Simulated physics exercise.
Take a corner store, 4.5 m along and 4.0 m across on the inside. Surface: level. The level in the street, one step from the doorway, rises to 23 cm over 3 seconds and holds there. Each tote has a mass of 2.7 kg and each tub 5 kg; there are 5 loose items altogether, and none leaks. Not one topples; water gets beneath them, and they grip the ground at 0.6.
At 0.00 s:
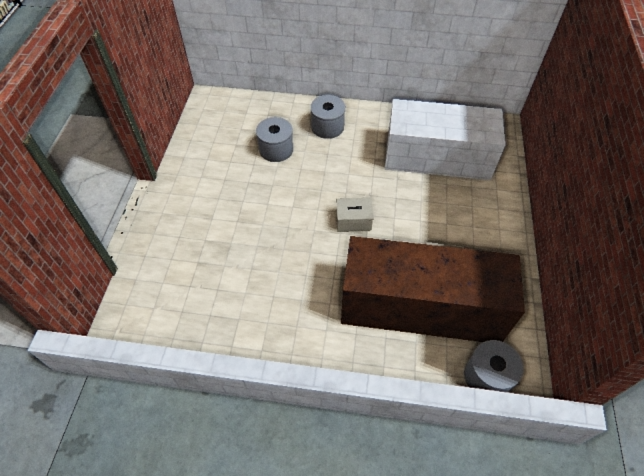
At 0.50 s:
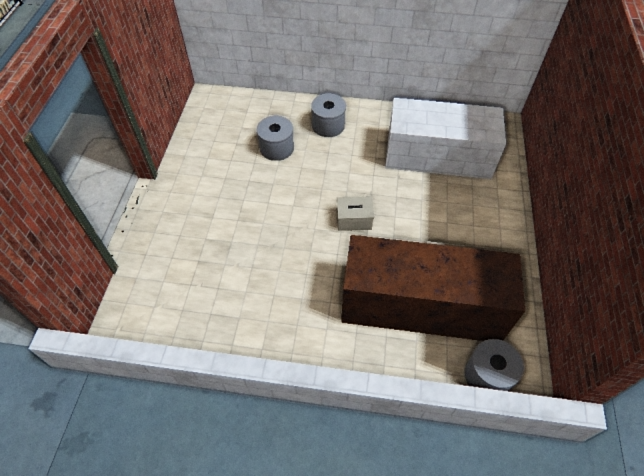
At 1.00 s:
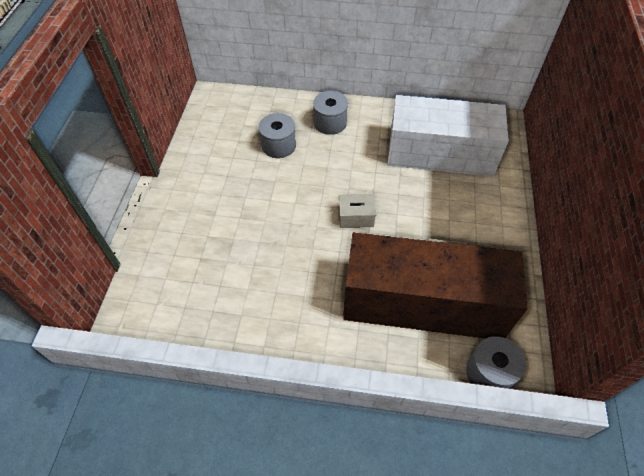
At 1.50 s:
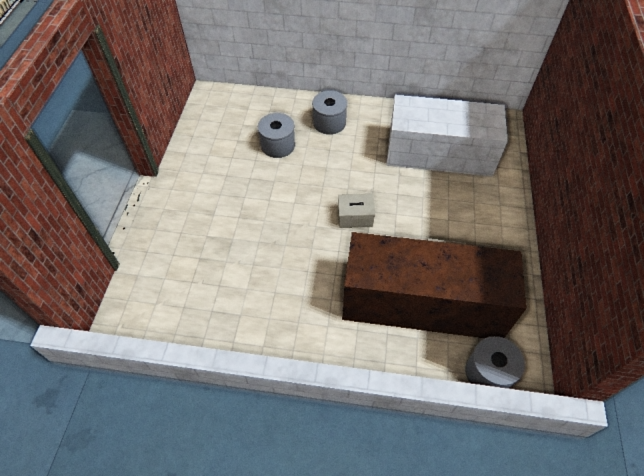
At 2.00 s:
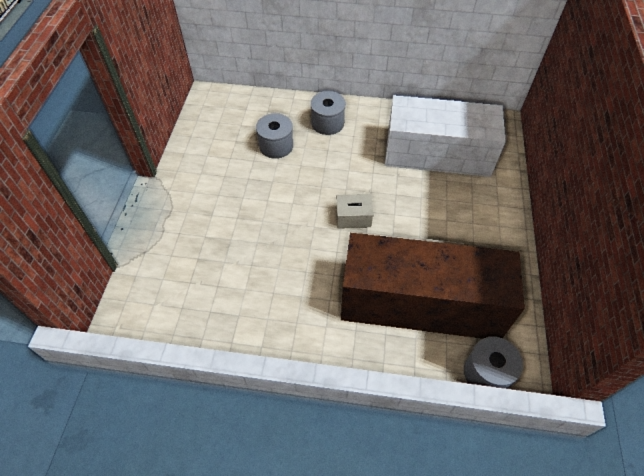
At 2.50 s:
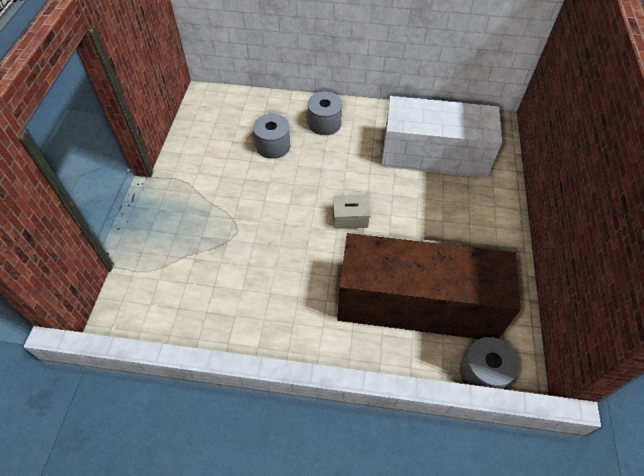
Water rose outside the low front wall, then slipped in through the doorway on the left and spread across the pale tiled floor, while the blocks and grey cylinders inside stayed put.
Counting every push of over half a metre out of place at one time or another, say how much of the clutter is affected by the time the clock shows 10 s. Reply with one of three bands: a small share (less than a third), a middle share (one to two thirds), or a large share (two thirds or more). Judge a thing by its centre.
A large share, two thirds or more.
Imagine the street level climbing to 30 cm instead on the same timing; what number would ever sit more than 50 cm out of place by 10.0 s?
Then 5 of them.
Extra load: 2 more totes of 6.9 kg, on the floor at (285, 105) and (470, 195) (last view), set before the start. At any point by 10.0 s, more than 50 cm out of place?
The first: Not as far. The second: Farther.
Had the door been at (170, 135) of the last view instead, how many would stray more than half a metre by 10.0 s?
That gives 5 of them.
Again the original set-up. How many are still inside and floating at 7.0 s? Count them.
The number is 5.
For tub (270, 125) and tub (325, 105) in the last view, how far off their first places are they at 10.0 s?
In that order: 140 cm, 50 cm.
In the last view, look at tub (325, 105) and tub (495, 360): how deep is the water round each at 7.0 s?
First about 5 cm, second about 13 cm.
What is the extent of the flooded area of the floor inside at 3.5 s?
Roughly 5.0 m2.
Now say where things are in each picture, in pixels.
The first frame shows a tote at (445, 256) rests on the ground; a tub at (328, 107) rests on the ground; 0.0 m2 under water; 0 of 5 have shifted.
The second frame shows a tote at (446, 255), on the bottom; a tub at (329, 105) rests on the ground; 0.0 m2 under water; 0 of 5 have shifted.
The third frame shows a tote at (448, 253) rests on the ground; a tub at (331, 103) rests on the ground; 0.0 m2 under water; 0 of 5 have shifted.
The fourth frame shows a tote at (447, 252) rests on the ground; a tub at (330, 102), on the bottom; water covers 0.0 m2; 0 of 5 have shifted.
The fifth frame shows a tote at (445, 253), on the bottom; a tub at (328, 103), on the bottom; 0.3 m2 under water; 0 of 5 have shifted.
The sixth frame shows a tote at (442, 253) rests on the ground; a tub at (325, 103) rests on the ground; water covers 1.1 m2; 0 of 5 have shifted.
After 3.5 s 0 of 5 are over 50 cm from their spots; 0 afloat.
After 4.5 s 1 of 5 are over 50 cm from their spots; 0 afloat.
After 7.0 s 3 of 5 are over 50 cm from their spots; 5 afloat.
After 10.0 s 4 of 5 are over 50 cm from their spots, and 5 have been at some point; 5 afloat.
